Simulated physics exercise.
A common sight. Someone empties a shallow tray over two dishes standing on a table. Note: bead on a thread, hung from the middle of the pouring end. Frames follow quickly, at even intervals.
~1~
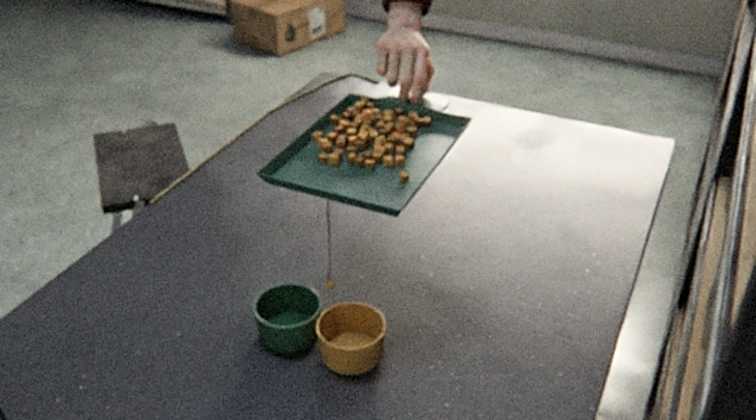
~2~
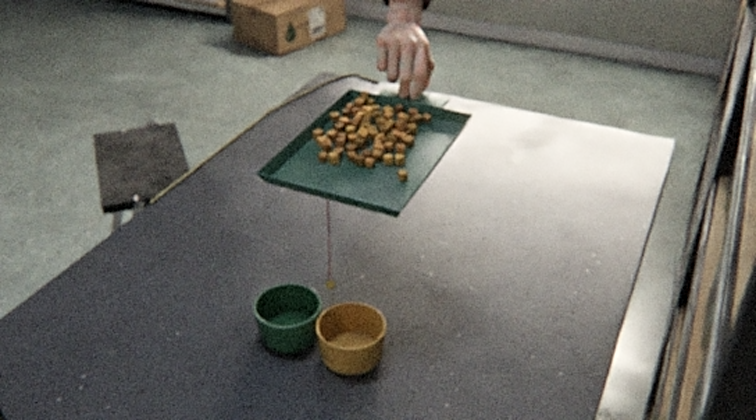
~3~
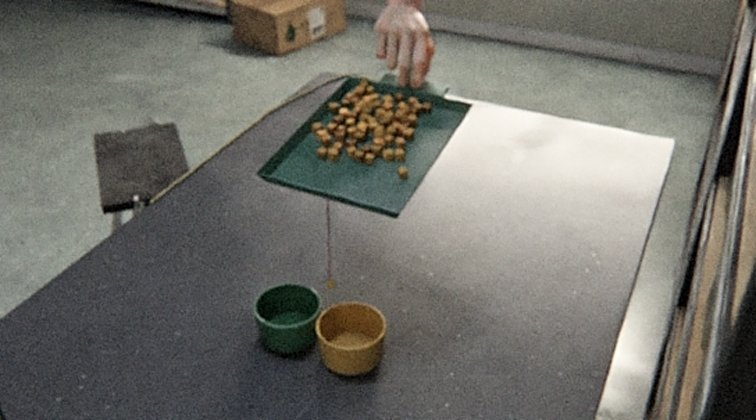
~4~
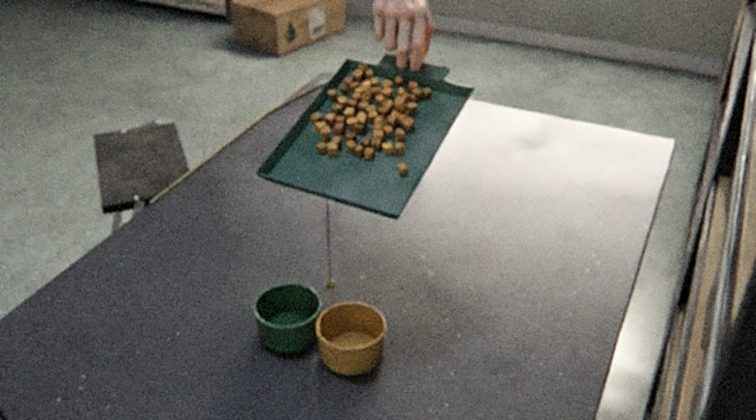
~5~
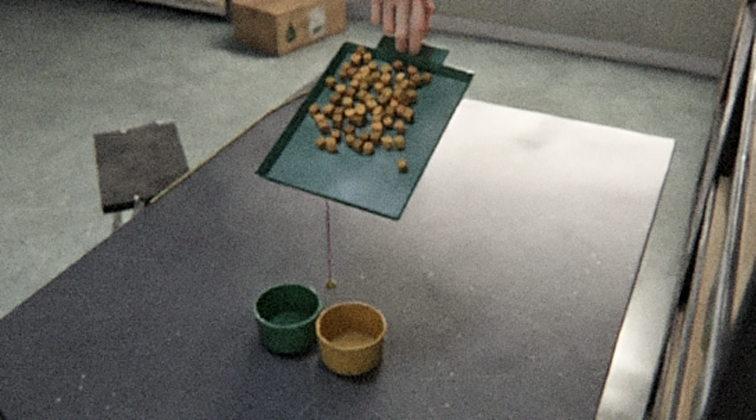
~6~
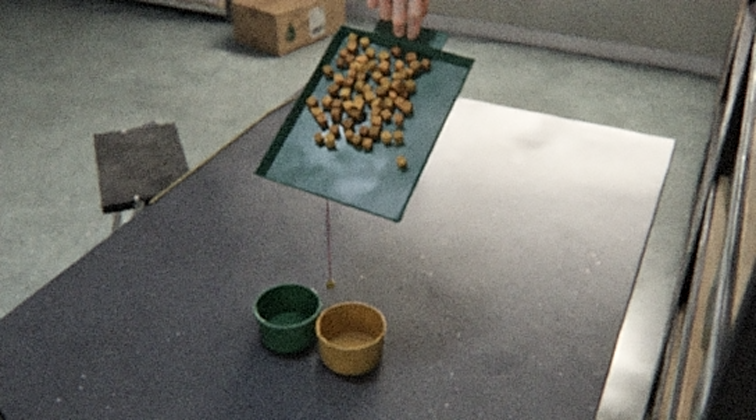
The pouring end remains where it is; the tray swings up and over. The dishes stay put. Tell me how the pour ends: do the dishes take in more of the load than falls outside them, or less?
Most likely the spill will be the greater part.
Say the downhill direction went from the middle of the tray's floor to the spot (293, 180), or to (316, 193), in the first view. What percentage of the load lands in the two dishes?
The first comes to 20 %, while the second comes to 30 %.
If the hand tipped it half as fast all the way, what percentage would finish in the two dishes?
Result: About 70 per cent.
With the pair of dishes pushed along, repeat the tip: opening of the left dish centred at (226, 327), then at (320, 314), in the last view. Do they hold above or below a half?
Held in all, by try: A smaller portion, then a smaller portion.
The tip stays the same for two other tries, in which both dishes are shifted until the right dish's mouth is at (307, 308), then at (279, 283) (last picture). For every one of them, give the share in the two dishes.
It would be near 0 per cent first and near 0 per cent second.
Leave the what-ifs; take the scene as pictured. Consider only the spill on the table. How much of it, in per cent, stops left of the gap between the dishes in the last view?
Left share: Some 50 per cent.
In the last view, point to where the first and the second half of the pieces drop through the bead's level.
(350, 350), then (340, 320).
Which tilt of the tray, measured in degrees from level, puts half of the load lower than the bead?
Approx. 90° from level.
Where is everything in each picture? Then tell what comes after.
Corners of the pouring end at (264, 171) and (397, 205), level; middle of the load at (371, 133), croutons; left dish at (271, 337); right dish at (336, 359); bead on its thread at (330, 284), in the first picture.
Corners of the pouring end at (264, 171) and (397, 206), tipped barely, lowest at the right corner; middle of the load at (371, 131), in the second picture.
Corners of the pouring end at (264, 171) and (397, 208), tipped a little, lowest at the right corner; middle of the load at (371, 123), in the third picture.
Corners of the pouring end at (263, 171) and (396, 210), tipped a little, lowest at the right corner; middle of the load at (370, 111), in the fourth picture.
Corners of the pouring end at (262, 170) and (396, 212), tipped clearly, lowest at the right corner; middle of the load at (369, 100), in the fifth picture.
Corners of the pouring end at (261, 171) and (396, 215), tipped clearly, lowest at the right corner; middle of the load at (368, 91); left dish at (271, 337); right dish at (336, 359), in the sixth picture.
Soon, tray tipped right over; about half on the tray; about half in the air.
A while on, tray tipped past a quarter turn; about a quarter in the right dish; a small part in the left dish; most outside both; a small part in the air.
Towards the end, tray tipped past a quarter turn; about a quarter in the right dish; a small part in the left dish; most outside both.
Finally, tray tipped past a quarter turn; about a quarter in the right dish; a small part in the left dish; most outside both.
